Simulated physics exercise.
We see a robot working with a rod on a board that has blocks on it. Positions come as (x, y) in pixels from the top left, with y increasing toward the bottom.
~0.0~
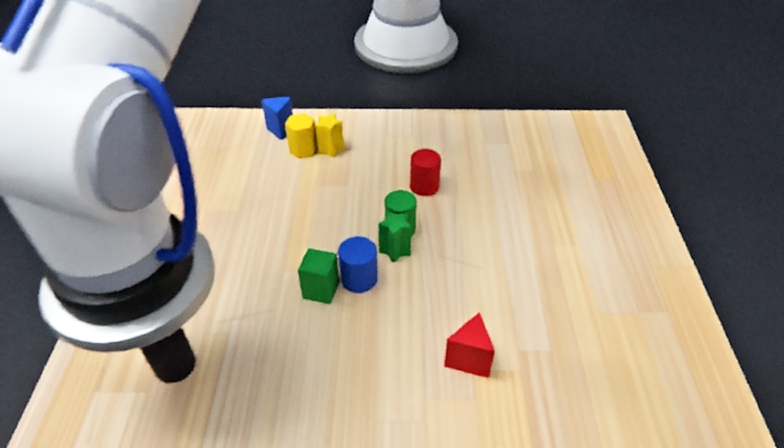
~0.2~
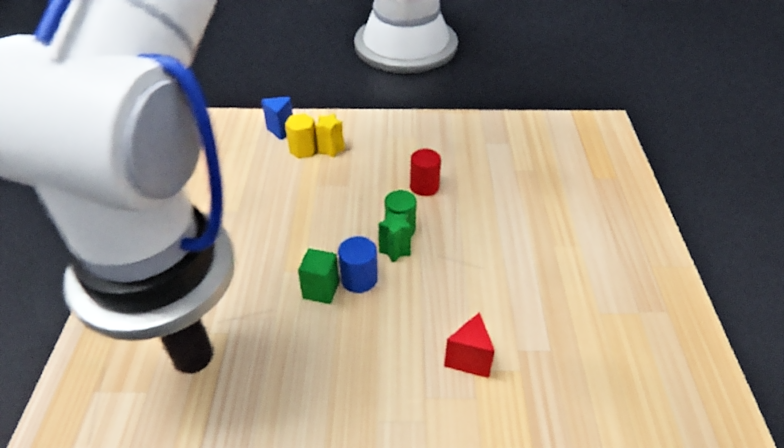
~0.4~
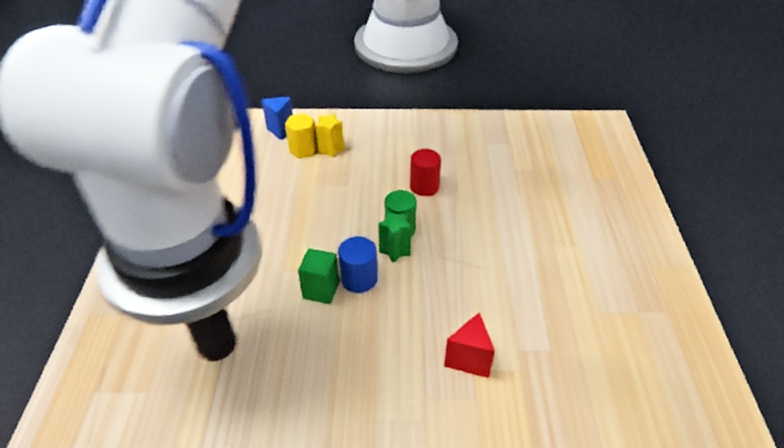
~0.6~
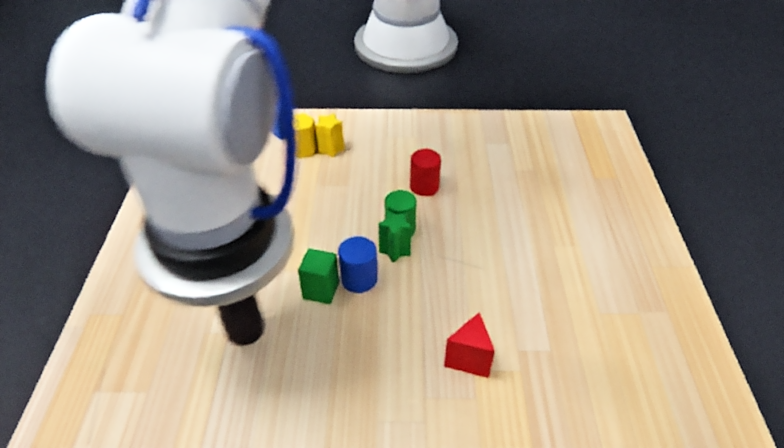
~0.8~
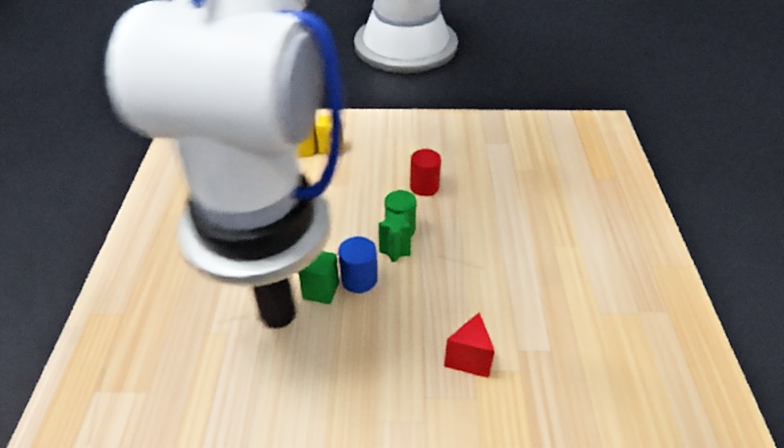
A white robot arm with a black rod moved steadily right and slightly away across a wooden board, nearing a green block beside a blue cylinder, while the colored blocks stayed still.
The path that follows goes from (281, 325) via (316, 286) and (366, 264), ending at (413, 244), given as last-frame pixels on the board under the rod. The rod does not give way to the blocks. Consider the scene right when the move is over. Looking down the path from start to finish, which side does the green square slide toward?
The shift is leftward.
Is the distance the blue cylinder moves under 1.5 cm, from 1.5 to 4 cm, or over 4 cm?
Distance: More than 4 cm.
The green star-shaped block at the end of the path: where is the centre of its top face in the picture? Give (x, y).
If I read the scene right, the answer is (441, 207).
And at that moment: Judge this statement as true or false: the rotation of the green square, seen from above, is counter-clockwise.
This is true.
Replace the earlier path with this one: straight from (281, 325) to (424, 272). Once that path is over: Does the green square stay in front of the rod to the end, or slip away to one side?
Beside or behind, I predict.
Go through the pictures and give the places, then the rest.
In the first picture, rod tip (176, 367); block tops, green square (317, 261); blue cylinder (357, 249); green star-shaped block (395, 221); green cylinder (401, 199).
In the second picture, rod (194, 357); blocks unchanged.
In the third picture, rod (217, 345); blocks unchanged.
In the fourth picture, rod (246, 331); blocks unchanged.
In the fifth picture, rod (278, 314); green square (317, 261); blue cylinder (357, 249); green star-shaped block (395, 221); green cylinder (401, 199).
The first path, step by step. One third of the way, rod (315, 274); green square (344, 238); blue cylinder (379, 242).
Two thirds of the way, rod (366, 252); green square (371, 211), turned 15° anticlockwise; blue cylinder (402, 239); green star-shaped block (411, 217), turned 25° anticlockwise.
At the end, rod (413, 232); green square (375, 203), turned 40° anticlockwise; blue cylinder (433, 238); green star-shaped block (441, 207), turned 45° anticlockwise; green cylinder (408, 191).
